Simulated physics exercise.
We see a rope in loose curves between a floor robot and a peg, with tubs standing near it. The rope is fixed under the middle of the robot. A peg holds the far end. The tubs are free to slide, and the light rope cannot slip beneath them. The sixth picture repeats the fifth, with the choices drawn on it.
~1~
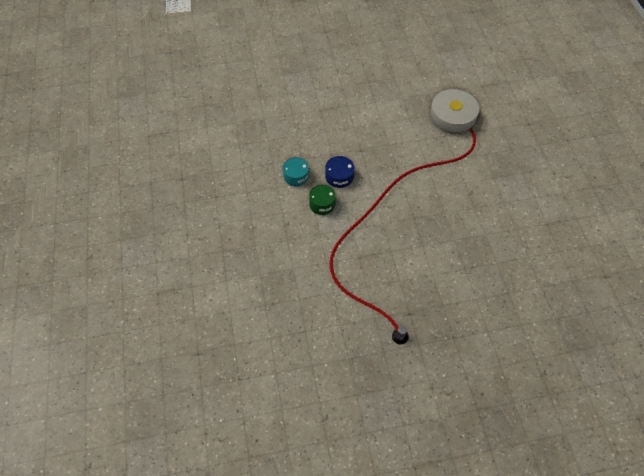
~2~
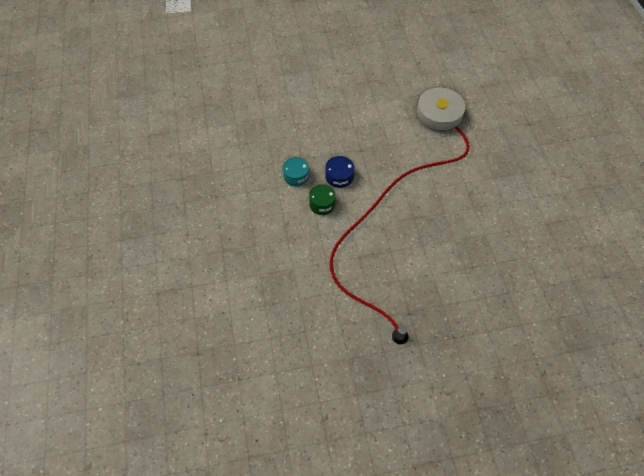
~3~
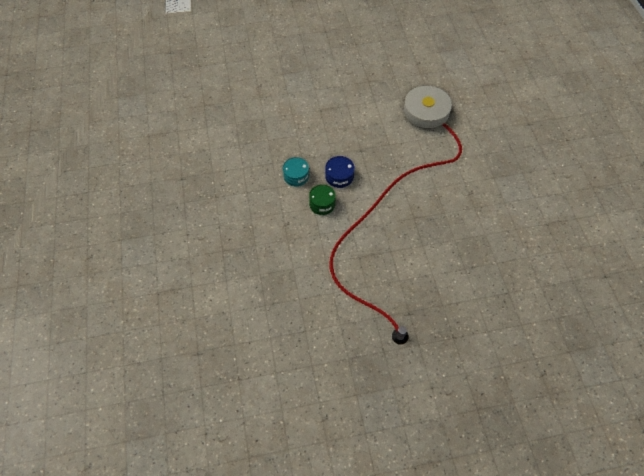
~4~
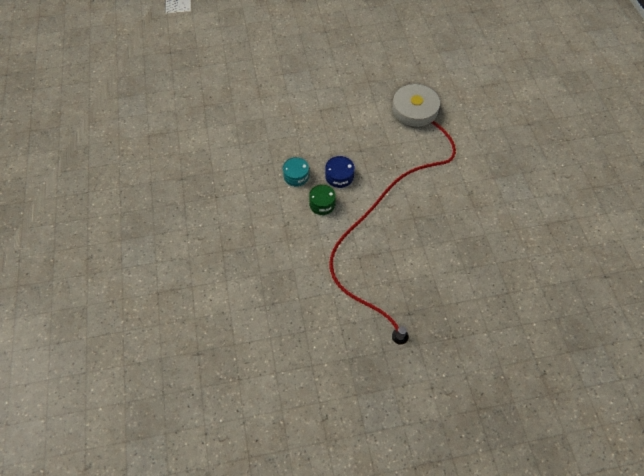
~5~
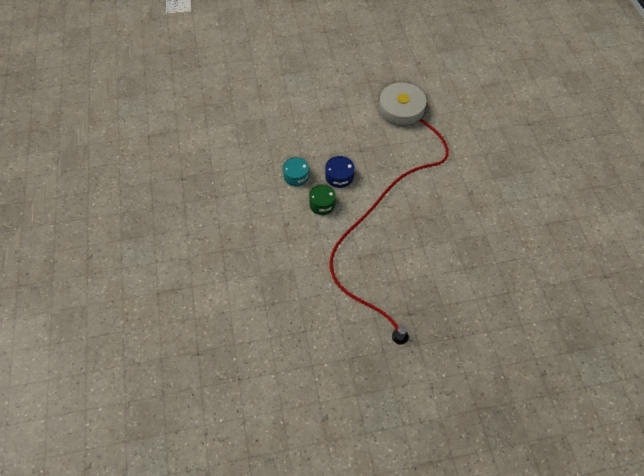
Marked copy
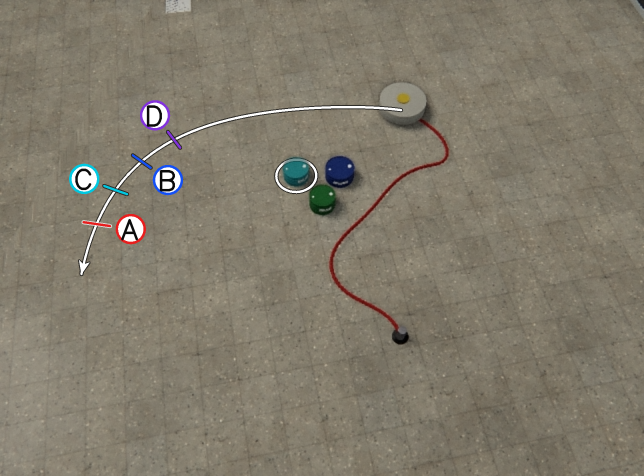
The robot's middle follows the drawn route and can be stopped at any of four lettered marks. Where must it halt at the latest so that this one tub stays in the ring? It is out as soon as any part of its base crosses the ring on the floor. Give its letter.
The farthest safe stop is D.
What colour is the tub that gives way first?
Blue.
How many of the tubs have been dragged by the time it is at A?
By then, three.
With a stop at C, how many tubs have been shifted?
Three.
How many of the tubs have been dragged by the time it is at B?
Three.
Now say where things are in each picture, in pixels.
In the first picture, turquoise tub (296, 172); blue tub (340, 172); green tub (322, 200).
In the second picture, robot (441, 110); peg (401, 333).
In the third picture, robot (427, 108); blue tub (340, 172).
In the fourth picture, robot (416, 106); peg (401, 333).
In the fifth picture, robot (402, 104); blue tub (340, 172); green tub (322, 200); peg (401, 333).
On the copy, A at (97, 224); B at (142, 161); C at (116, 190); D at (174, 140); the ring at (296, 176); the route from (401, 110) via (206, 126) to (81, 274).
On D. First, robot (320, 102); turquoise tub (296, 172).
Then, robot (241, 111); turquoise tub (296, 172).
Finally, robot (172, 134); turquoise tub (296, 172); blue tub (326, 180); the turquoise tub is still in its ring.
By contrast, A drags the ringed tub to (254, 208); B drags the ringed tub to (278, 180); C drags the ringed tub to (264, 195).
